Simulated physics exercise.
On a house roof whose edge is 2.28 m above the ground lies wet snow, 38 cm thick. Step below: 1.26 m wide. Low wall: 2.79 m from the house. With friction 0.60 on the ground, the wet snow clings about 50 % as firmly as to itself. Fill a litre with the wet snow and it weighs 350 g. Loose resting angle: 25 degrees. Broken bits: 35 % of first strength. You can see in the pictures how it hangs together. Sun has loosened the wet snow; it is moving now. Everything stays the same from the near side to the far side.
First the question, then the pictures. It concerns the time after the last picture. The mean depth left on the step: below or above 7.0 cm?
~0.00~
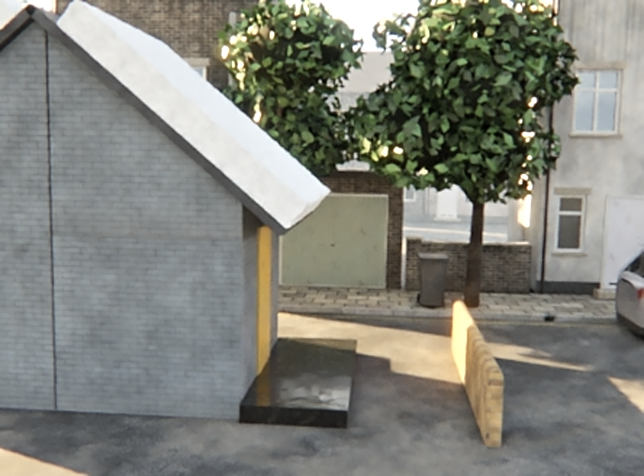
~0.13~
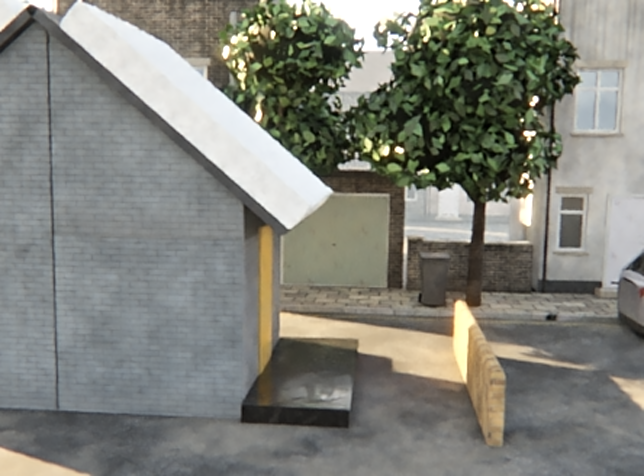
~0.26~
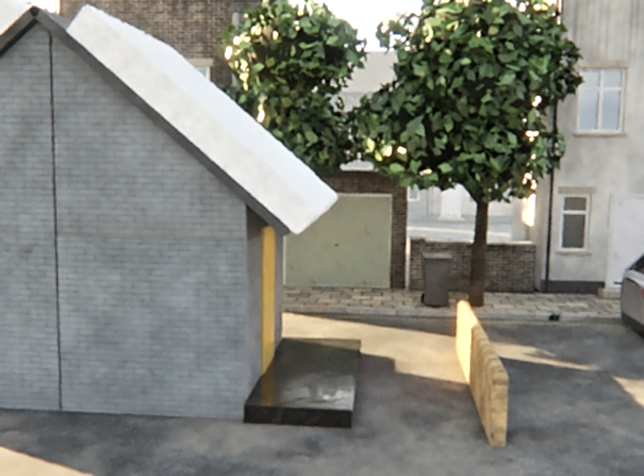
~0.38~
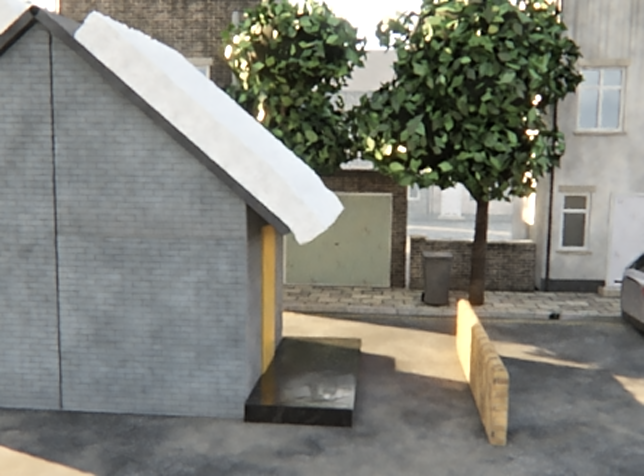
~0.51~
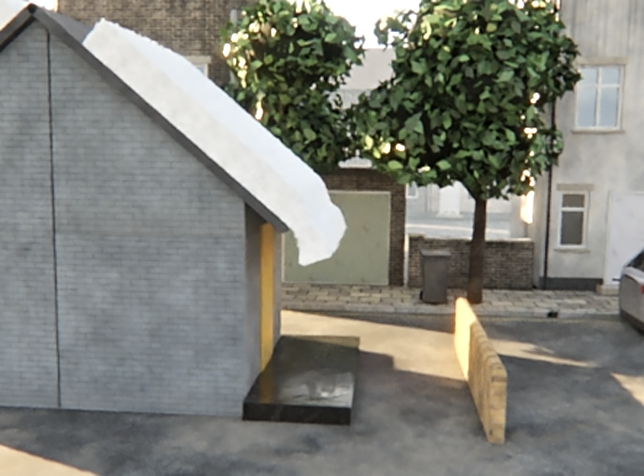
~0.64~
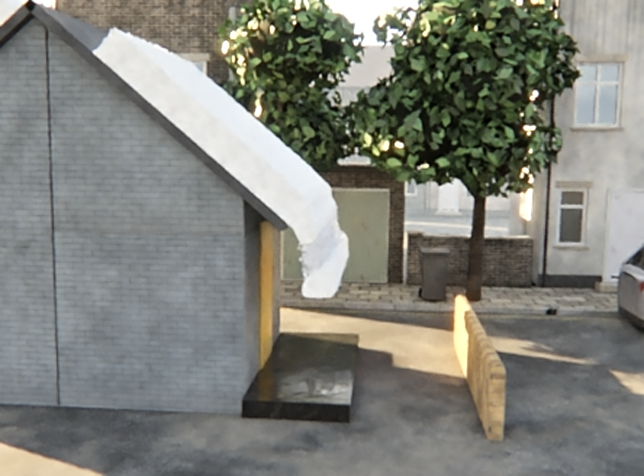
It comes to greater than 7.0 cm.
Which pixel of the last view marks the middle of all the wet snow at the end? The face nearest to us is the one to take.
Look around (419, 398) on the near face.
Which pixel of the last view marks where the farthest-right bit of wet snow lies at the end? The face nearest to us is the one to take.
Around (567, 430).
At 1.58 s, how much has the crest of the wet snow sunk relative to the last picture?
Roughly 1.9 metres.
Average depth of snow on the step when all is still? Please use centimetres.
Estimate: Near 12 centimetres.
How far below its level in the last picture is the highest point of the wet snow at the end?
Looks like something near 3.4 m to me.
After 1.07 s, 69 % of the snow is still up on the roof and 31 % is falling or down.
After 1.58 s, 18 % of the snow is still up on the roof and 82 % is falling or down.
After 2.09 s, none of the snow is still up on the roof and all is falling or down.
After 2.60 s, none of the snow is still up on the roof and all is falling or down.
After 3.50 s, none of the snow is still up on the roof and the snow on the step is 12 cm deep on average.
